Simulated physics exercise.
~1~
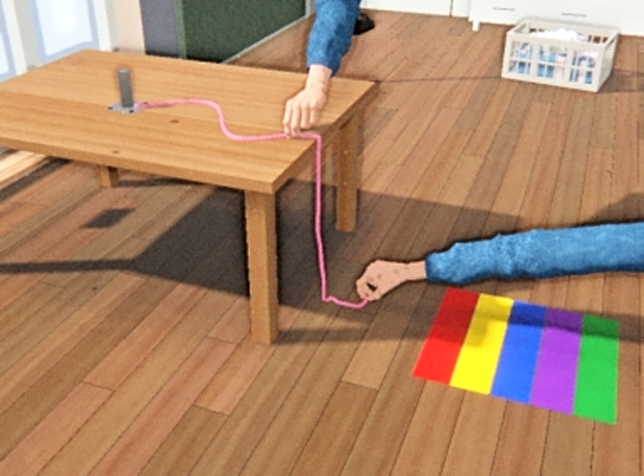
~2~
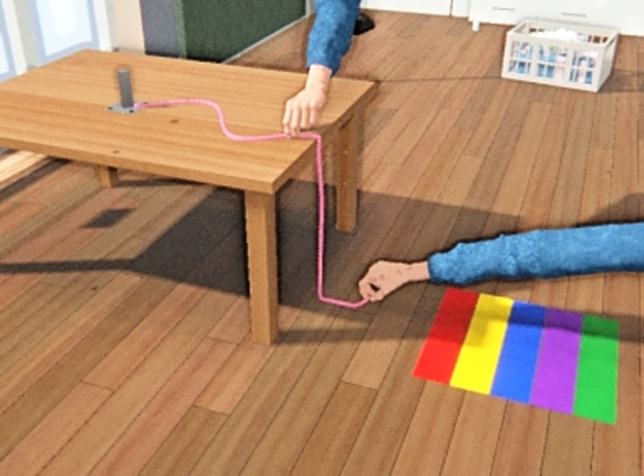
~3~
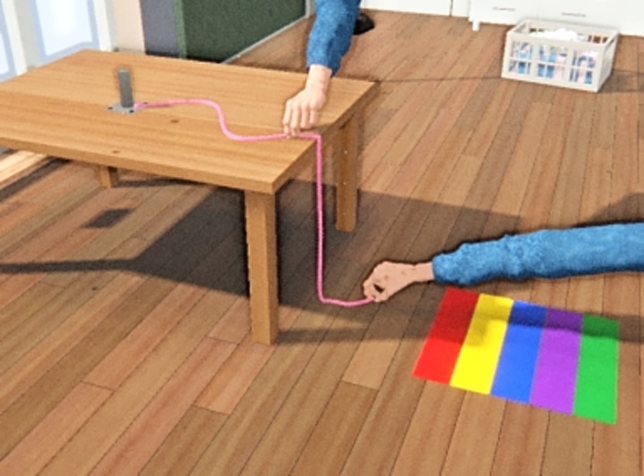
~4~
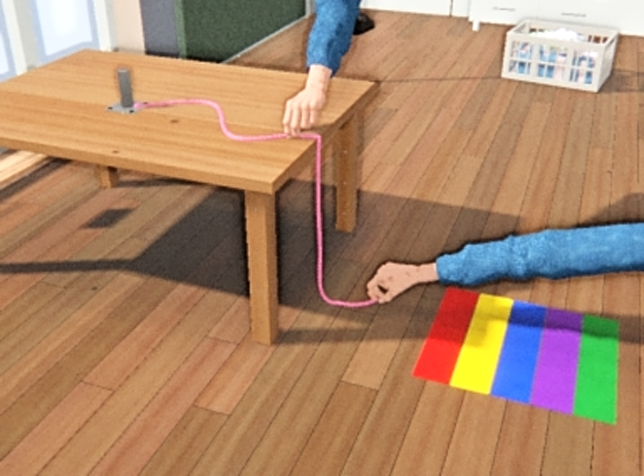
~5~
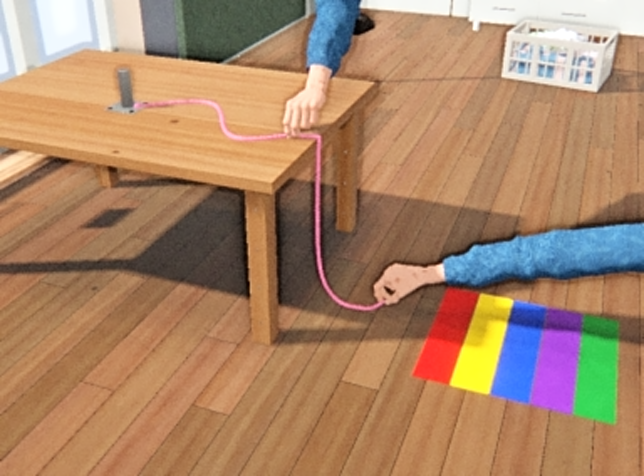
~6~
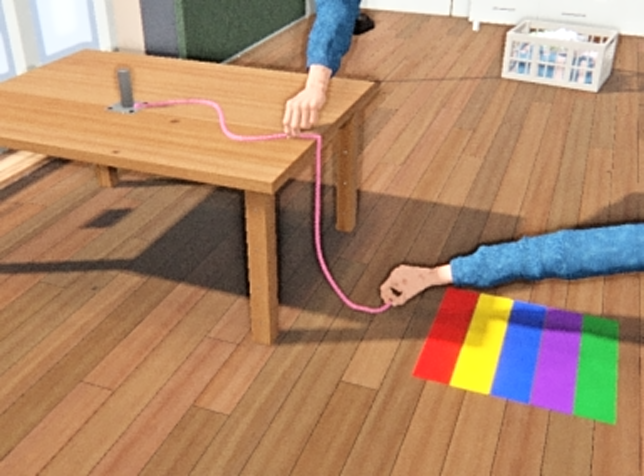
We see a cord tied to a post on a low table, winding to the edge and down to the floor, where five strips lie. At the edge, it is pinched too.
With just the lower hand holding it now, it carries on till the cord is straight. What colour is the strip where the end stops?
It is purple.
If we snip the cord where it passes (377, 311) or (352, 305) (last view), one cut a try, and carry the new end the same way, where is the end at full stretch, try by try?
Try by try, around (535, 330) and (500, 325).
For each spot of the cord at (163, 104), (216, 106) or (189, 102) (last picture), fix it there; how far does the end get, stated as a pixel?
First (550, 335), next (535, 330), last (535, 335).
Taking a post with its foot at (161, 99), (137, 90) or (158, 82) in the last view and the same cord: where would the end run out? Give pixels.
You'd find it around (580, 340), then (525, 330), and finally (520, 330).
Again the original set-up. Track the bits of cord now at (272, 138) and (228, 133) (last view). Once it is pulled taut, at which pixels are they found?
Point one: (330, 148); point two: (285, 131).
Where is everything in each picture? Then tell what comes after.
The first picture shows end (367, 297); red (437, 361); yellow (475, 370); blue (514, 379); purple (554, 389); green (596, 398).
The second picture shows end (369, 297); cord through (173, 103) (221, 114) (245, 139) (318, 149) (321, 222) (320, 288).
The third picture shows end (374, 298).
The fourth picture shows end (378, 299); cord through (173, 103) (221, 114) (245, 139) (318, 149) (319, 222) (321, 289).
The fifth picture shows end (384, 300).
The sixth picture shows end (391, 302); cord through (173, 103) (221, 114) (245, 139) (318, 149) (317, 222) (335, 288).
Early on, end near (490, 323); over yellow.
Midway, end near (534, 332); over blue.
At the end of the slack, end near (561, 338); over purple. The end stops over the purple strip.
